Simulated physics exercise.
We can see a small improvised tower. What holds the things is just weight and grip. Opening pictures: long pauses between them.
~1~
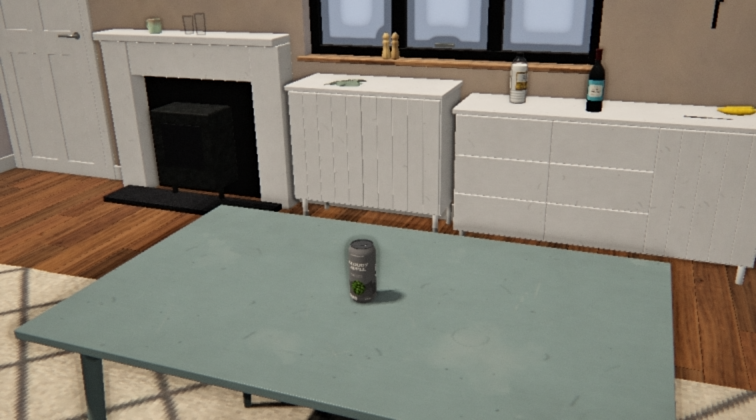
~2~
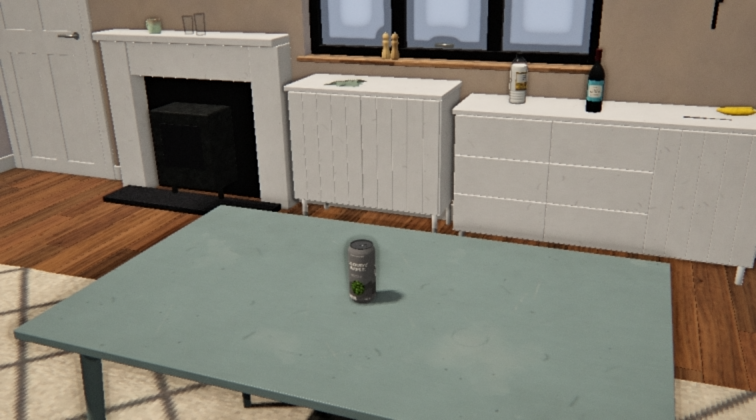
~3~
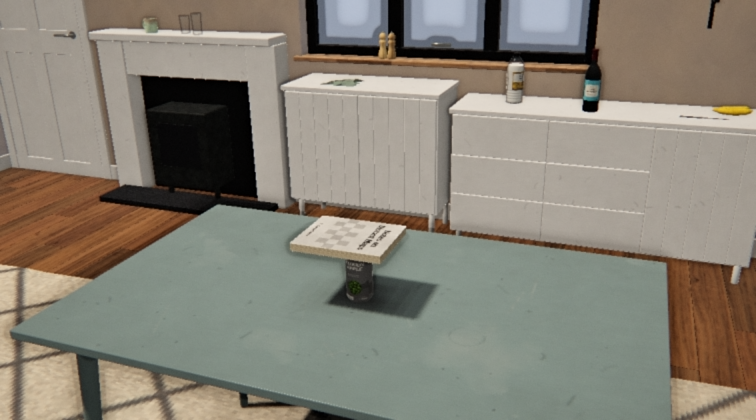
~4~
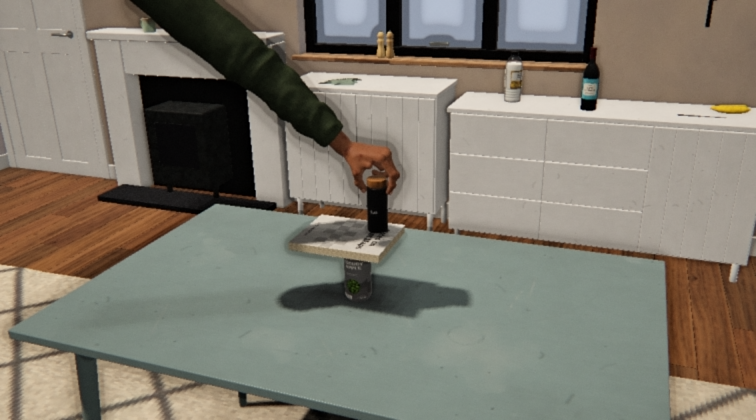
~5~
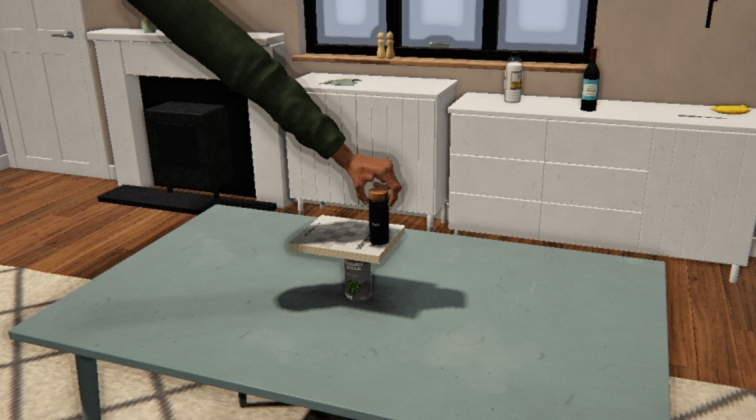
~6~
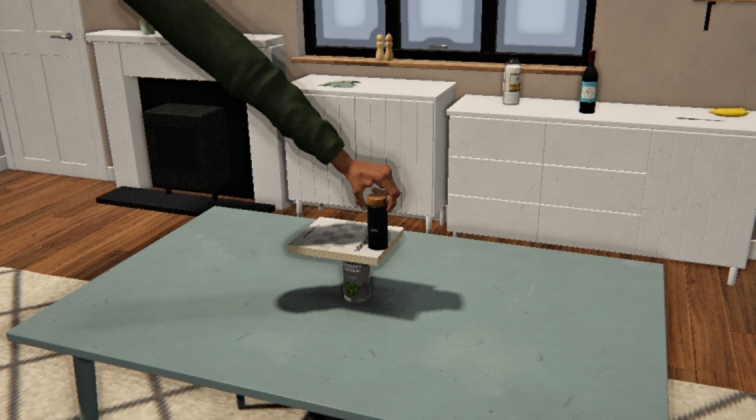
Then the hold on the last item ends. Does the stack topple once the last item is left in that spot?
No, it stays standing.
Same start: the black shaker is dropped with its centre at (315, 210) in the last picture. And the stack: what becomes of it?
Outcome: Collapse.
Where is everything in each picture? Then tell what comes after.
In the first picture, the last thing is not in view yet; grey can (363, 272).
In the second picture, the last thing is not in view yet; grey can (362, 272).
In the third picture, the last thing is not in view yet; grey can (359, 271).
The fourth picture shows still above its spot; black shaker (377, 204); grey can (358, 270).
The fifth picture shows still above its spot; black shaker (379, 216); grey can (358, 271).
The sixth picture shows in place under the hand; black shaker (378, 222); grey can (357, 273).
Then, 0.60 s after the last picture, nothing has stirred.
Then, 1.30 s after the last picture, black shaker resting near (378, 222).
At rest, all 3 in place. Seen from the same camera at the end, black shaker near (378, 222). The stack stays up.
